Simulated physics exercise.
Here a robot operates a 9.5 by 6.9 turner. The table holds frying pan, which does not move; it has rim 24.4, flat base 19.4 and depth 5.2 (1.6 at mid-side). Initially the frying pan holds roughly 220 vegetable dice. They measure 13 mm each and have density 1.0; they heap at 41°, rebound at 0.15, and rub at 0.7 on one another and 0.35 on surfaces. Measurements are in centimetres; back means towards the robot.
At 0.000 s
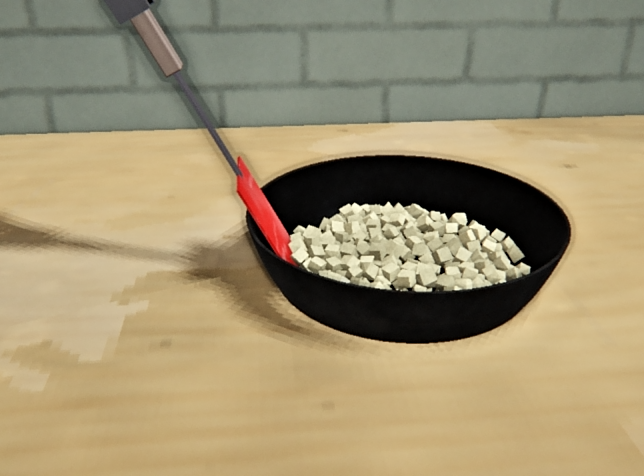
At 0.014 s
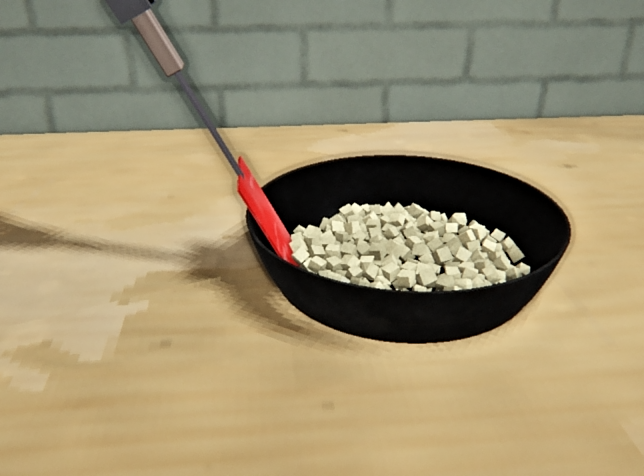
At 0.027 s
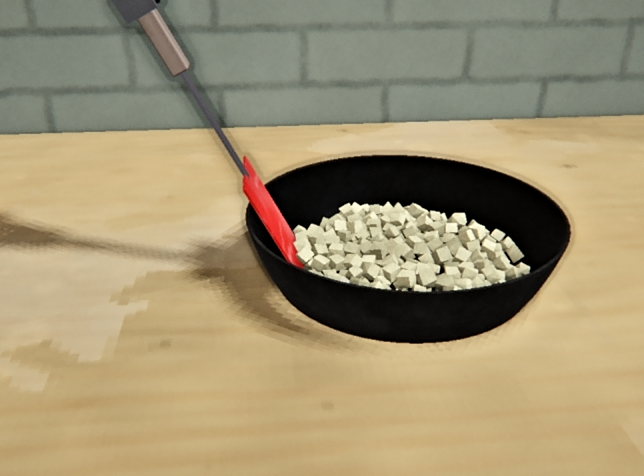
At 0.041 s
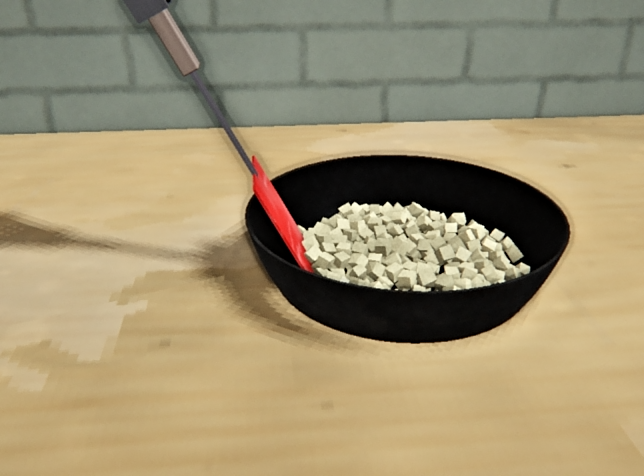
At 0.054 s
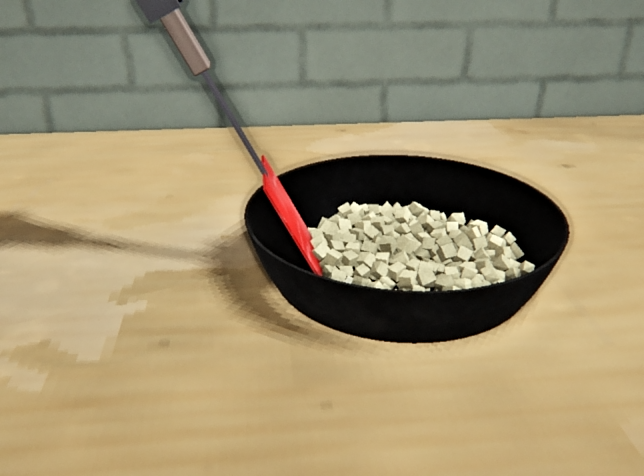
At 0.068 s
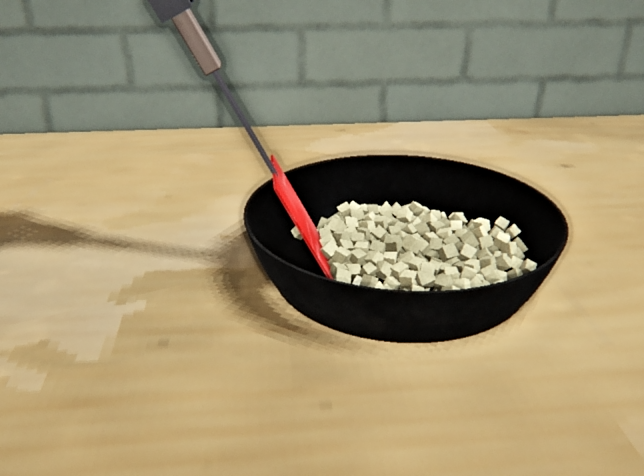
A red turner held by a robot dipped into the left side of a black frying pan, stayed nearly still at first, then slid slowly right, nudging the heap of pale cubes slightly rightward.
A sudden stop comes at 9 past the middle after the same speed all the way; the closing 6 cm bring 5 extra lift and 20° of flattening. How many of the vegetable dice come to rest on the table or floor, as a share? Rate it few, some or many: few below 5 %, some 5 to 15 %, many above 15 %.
Some, 5 to 15 %.
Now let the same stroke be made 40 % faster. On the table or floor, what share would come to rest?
About 15 %.
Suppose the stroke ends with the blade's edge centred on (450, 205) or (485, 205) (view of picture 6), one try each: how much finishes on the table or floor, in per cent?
About 0 and 0 per cent.
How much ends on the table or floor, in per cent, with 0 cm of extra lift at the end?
I'd say close to 0 per cent.
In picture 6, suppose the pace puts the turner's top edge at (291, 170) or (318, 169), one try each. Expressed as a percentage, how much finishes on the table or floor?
Roughly 15 per cent, then roughly 25 per cent.
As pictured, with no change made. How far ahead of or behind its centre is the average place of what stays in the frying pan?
4.5 cm ahead.
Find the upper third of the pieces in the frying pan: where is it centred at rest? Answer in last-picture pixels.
You'll find it at about (509, 231).
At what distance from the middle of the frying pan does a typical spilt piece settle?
It's around 18 cm.
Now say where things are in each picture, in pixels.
In the first frame, the turner top edge at (238, 172), sloping 63°; upper third of the load around (395, 248), from x 295 to 520, top at y 210; 223 in the frying pan.
In the second frame, the turner top edge at (239, 172), sloping 63°; upper third of the load around (395, 247), from x 300 to 520, top at y 210.
In the third frame, the turner top edge at (244, 172), sloping 63°; upper third of the load around (393, 247), from x 300 to 520, top at y 210.
In the fourth frame, the turner top edge at (254, 172), sloping 63°; upper third of the load around (395, 245), from x 300 to 520, top at y 210.
In the fifth frame, the turner top edge at (264, 171), sloping 63°; upper third of the load around (402, 244), from x 300 to 525, top at y 210.
In the sixth frame, the turner top edge at (273, 171), sloping 63°; upper third of the load around (406, 242), from x 300 to 530, top at y 210; 223 in the frying pan.
After 0.16 s, sloping 63°, highest piece 5 above the table; 223 in the frying pan.
After 0.25 s, sloping 56°, highest piece 7 above the table; 223 in the frying pan.
After 0.50 s, sloping 43°, highest piece 6 above the table; 202 in the frying pan, 20 on the table or floor, 1 on the blade or in flight.
After 1.55 s, sloping 43°, highest piece 6 above the table; 202 in the frying pan, 21 on the table or floor.
In the end, 202 in the frying pan, 21 on the table or floor. That is 9 % on the table or floor.
